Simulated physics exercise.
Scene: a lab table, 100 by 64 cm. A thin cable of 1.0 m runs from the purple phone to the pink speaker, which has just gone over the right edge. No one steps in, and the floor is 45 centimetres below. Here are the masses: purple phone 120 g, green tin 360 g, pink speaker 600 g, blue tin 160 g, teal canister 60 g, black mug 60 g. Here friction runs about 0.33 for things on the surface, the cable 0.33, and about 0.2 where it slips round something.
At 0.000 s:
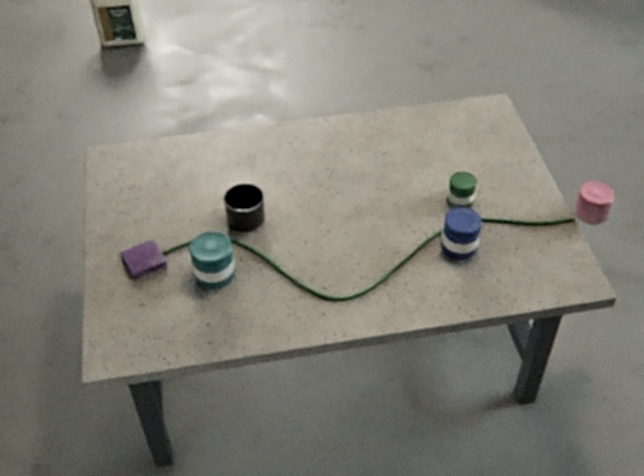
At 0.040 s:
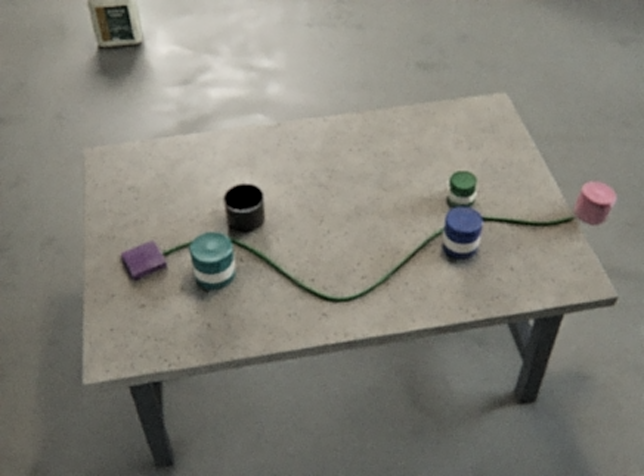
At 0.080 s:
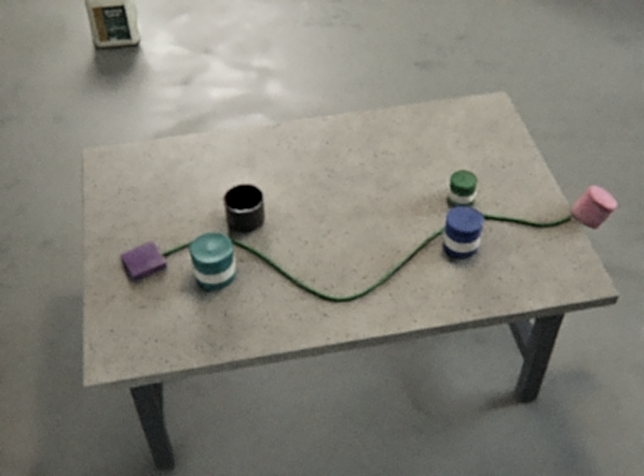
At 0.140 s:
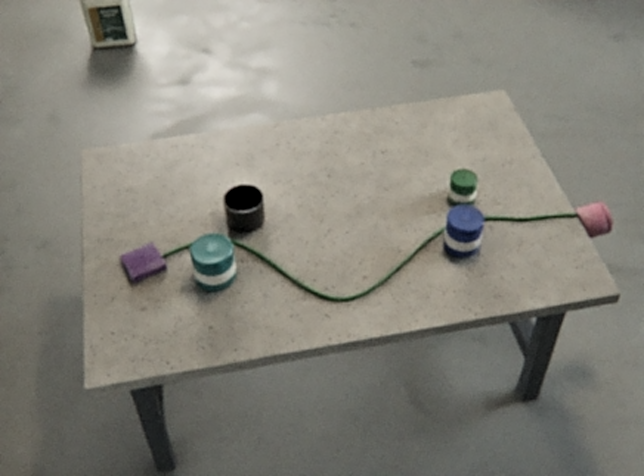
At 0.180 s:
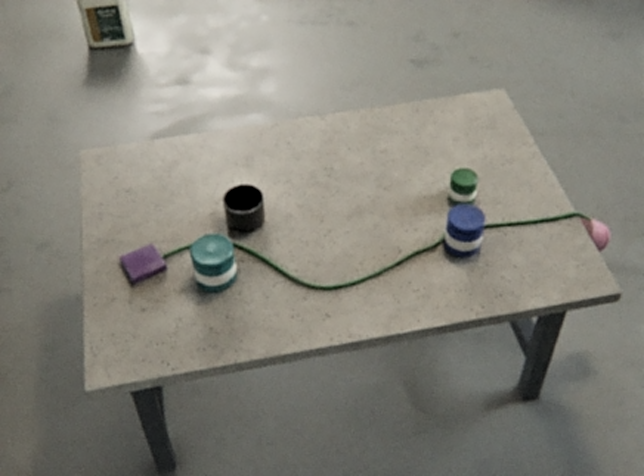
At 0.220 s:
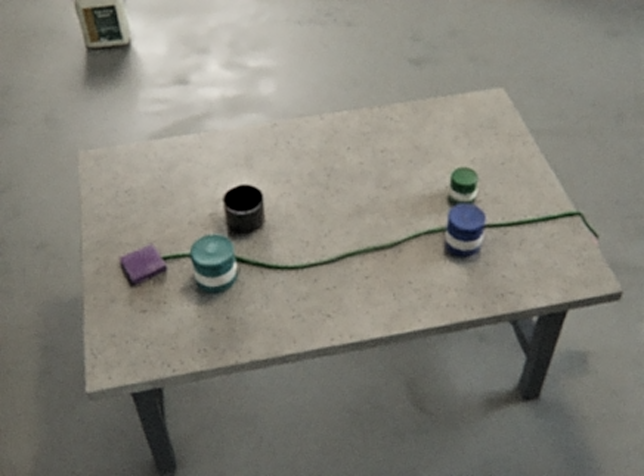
A lab table with tins and a mug, a pink speaker tipping over the right edge and dropping, its green cable straightening.
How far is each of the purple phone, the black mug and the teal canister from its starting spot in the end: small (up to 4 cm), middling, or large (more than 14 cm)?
The purple phone ends a large distance away, the black mug ends a middling distance away, the teal canister ends a large distance away.
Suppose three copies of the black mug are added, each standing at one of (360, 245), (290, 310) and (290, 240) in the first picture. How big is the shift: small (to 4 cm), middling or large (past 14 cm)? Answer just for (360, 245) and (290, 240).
First one: A big shift; second one: A big shift.
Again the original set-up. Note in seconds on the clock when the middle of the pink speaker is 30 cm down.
0.34 s.
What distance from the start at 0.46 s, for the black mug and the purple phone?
The black mug is 8 cm out and the purple phone is 40 cm out.
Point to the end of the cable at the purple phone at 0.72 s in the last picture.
Estimated pixel: (440, 213).
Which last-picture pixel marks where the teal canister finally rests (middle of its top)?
Check near (328, 276) - that's where it comes to rest.
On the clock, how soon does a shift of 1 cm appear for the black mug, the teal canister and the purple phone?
Black mug: 0.36 s; teal canister: 0.30 s; purple phone: 0.26 s.
By 0.5 s, the cable's tail end at (352, 222); purple phone 39 cm off its start, teal canister 15 cm off its start, black mug 7 cm off its start.
By 0.7 s, the cable's tail end at (440, 213); purple phone 62 cm off its start, teal canister 23 cm off its start, black mug 10 cm off its start.
By 1.0 s, the cable's tail end at (441, 213); purple phone 62 cm off its start at (455, 219), teal canister 23 cm off its start at (328, 276), black mug 10 cm off its start at (274, 168).
By 1.2 s, the cable's tail end at (441, 213); purple phone 62 cm off its start, teal canister 23 cm off its start, black mug 10 cm off its start.
By 2.4 s, the cable's tail end at (441, 213); purple phone 62 cm off its start at (455, 219), teal canister 23 cm off its start at (328, 276), black mug 10 cm off its start at (274, 168), pink speaker over the edge.
